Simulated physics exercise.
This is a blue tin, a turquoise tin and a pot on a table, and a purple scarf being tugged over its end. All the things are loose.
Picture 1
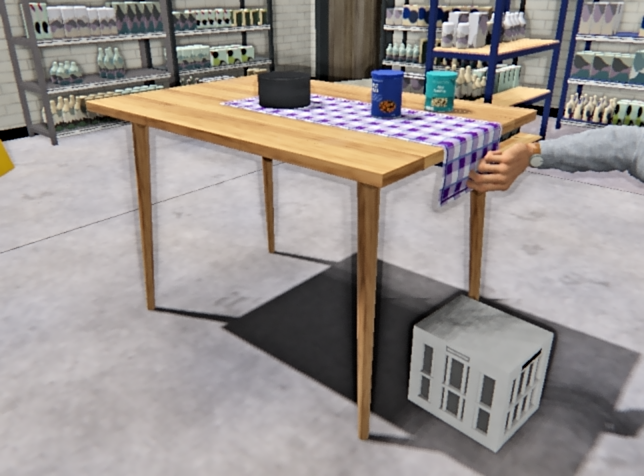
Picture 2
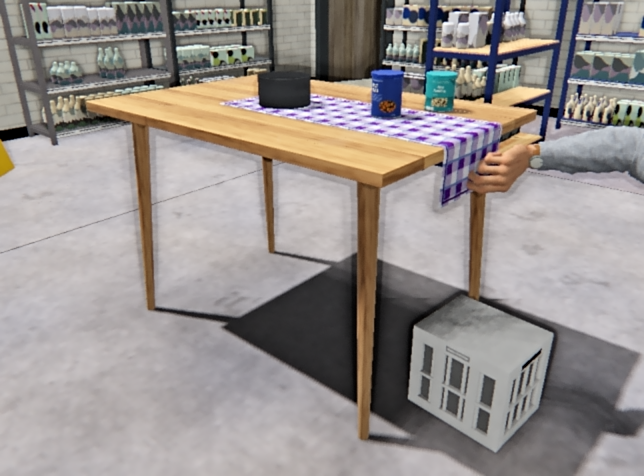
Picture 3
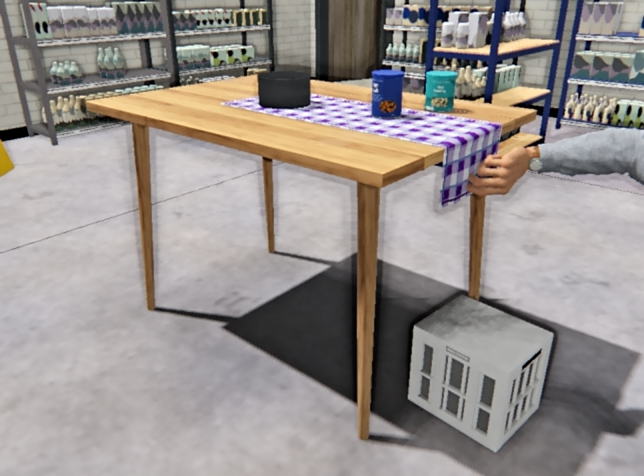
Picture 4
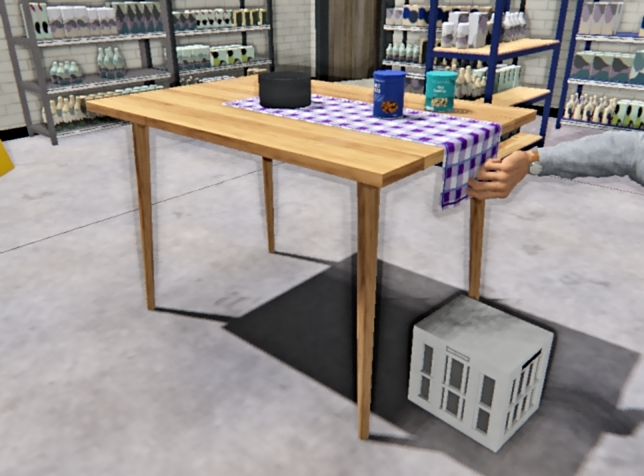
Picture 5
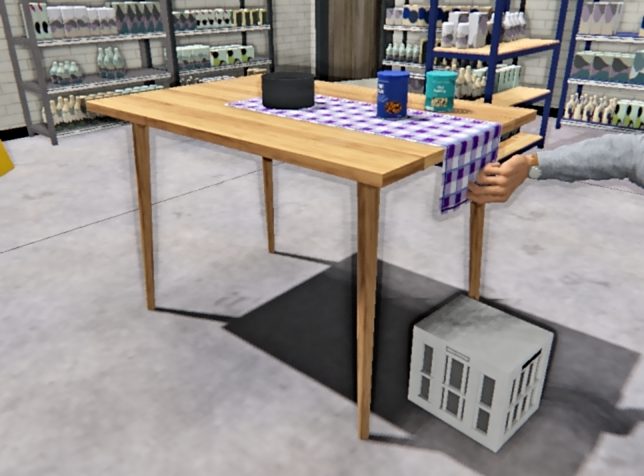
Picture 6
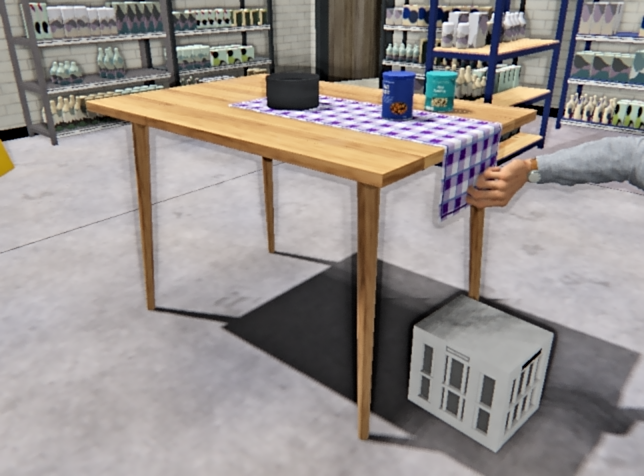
A hand slowly tugging a purple checked cloth over a wooden table's end, the pot and blue tin shifting slightly right with it.
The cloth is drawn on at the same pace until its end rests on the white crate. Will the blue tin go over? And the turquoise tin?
In the end the blue tin falls off; the turquoise tin remains up there.
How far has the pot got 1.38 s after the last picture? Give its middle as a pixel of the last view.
By then it is at (360, 101).
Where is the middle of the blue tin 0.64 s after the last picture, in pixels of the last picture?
At about (436, 101).
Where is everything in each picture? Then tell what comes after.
The first frame shows scarf end (437, 208); blue tin (388, 72); turquoise tin (442, 73); pot (284, 75); top of the crate (492, 347).
The second frame shows scarf end (438, 208), far hem (220, 105); turquoise tin (442, 73); turquoise tin stands beside the cloth.
The third frame shows scarf end (439, 210); blue tin (388, 72).
The fourth frame shows scarf end (439, 212), far hem (222, 105); turquoise tin (442, 73).
The fifth frame shows scarf end (438, 217); blue tin (394, 73).
The sixth frame shows scarf end (438, 223), far hem (228, 106); blue tin (399, 74); turquoise tin (442, 73); top of the crate (492, 347).
Then, 0.64 s on from there, hem going down; blue tin carried along near (436, 101); turquoise tin in place.
Then, 1.38 s on from there, hem going down; blue tin carried along near (490, 112); turquoise tin in place.
In the end, hem on the crate; blue tin down below near (515, 298); turquoise tin in place. The blue tin goes over the edge and the turquoise tin keeps clear of the edge.
